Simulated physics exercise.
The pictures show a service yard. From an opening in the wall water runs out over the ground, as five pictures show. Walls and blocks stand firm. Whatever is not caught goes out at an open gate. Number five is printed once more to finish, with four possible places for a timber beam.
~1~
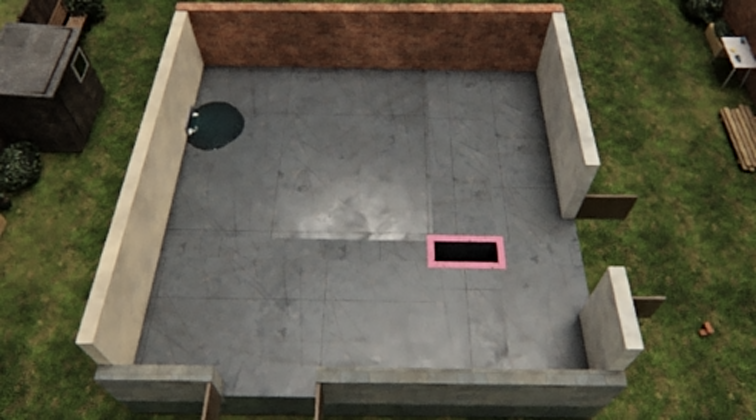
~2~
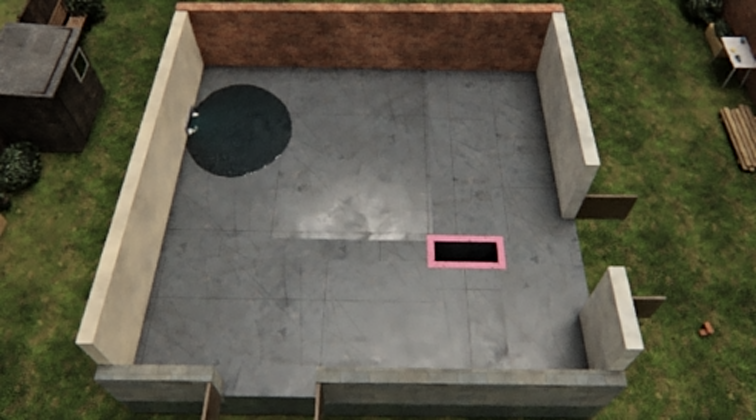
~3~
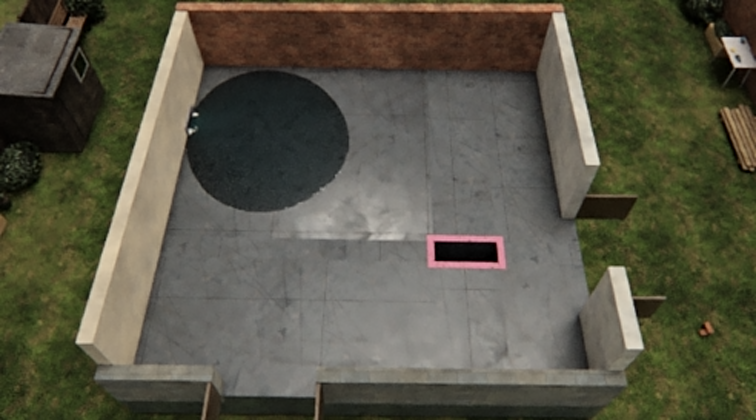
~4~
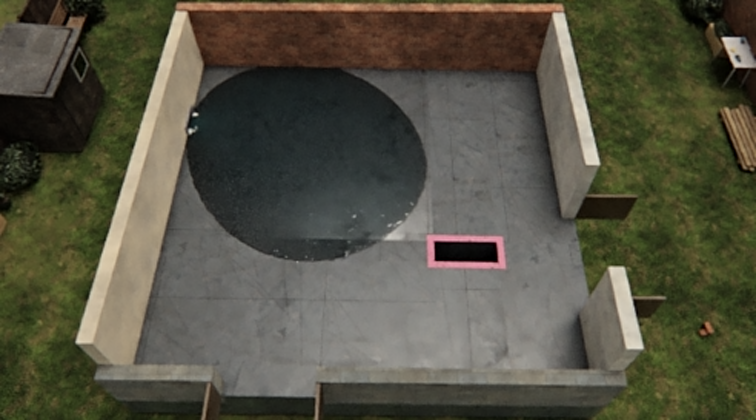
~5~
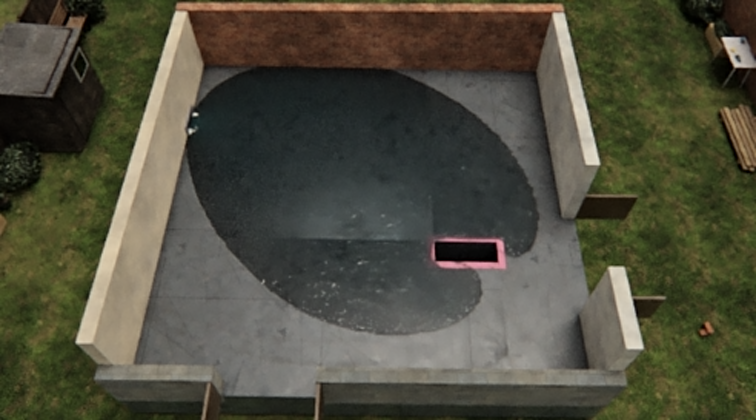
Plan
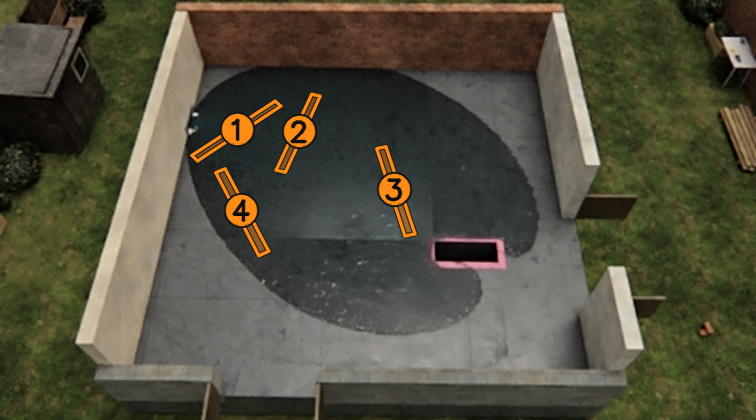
Dark water spreading from the left wall across a walled grey yard, widening rightward until it surrounds much of a pink-edged drain pit.
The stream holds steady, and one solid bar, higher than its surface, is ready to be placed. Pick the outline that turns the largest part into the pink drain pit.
4.
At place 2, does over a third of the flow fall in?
No, it does not.
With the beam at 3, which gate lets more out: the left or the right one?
The right gate.
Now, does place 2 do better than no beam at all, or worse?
Worse.
In orange, 1 from (194, 158) to (277, 103); 2 from (280, 171) to (315, 95); 3 from (381, 147) to (409, 235); 4 from (220, 170) to (263, 253).
With 1, about 15 % of the stream goes into the pink drain pit, about 82 % out by the gates.
With 2, about 14 % of the stream goes into the pink drain pit, about 86 % out by the gates.
With 3, about 14 % of the stream goes into the pink drain pit, about 86 % out by the gates.
With 4, about 26 % of the stream goes into the pink drain pit, about 72 % out by the gates.
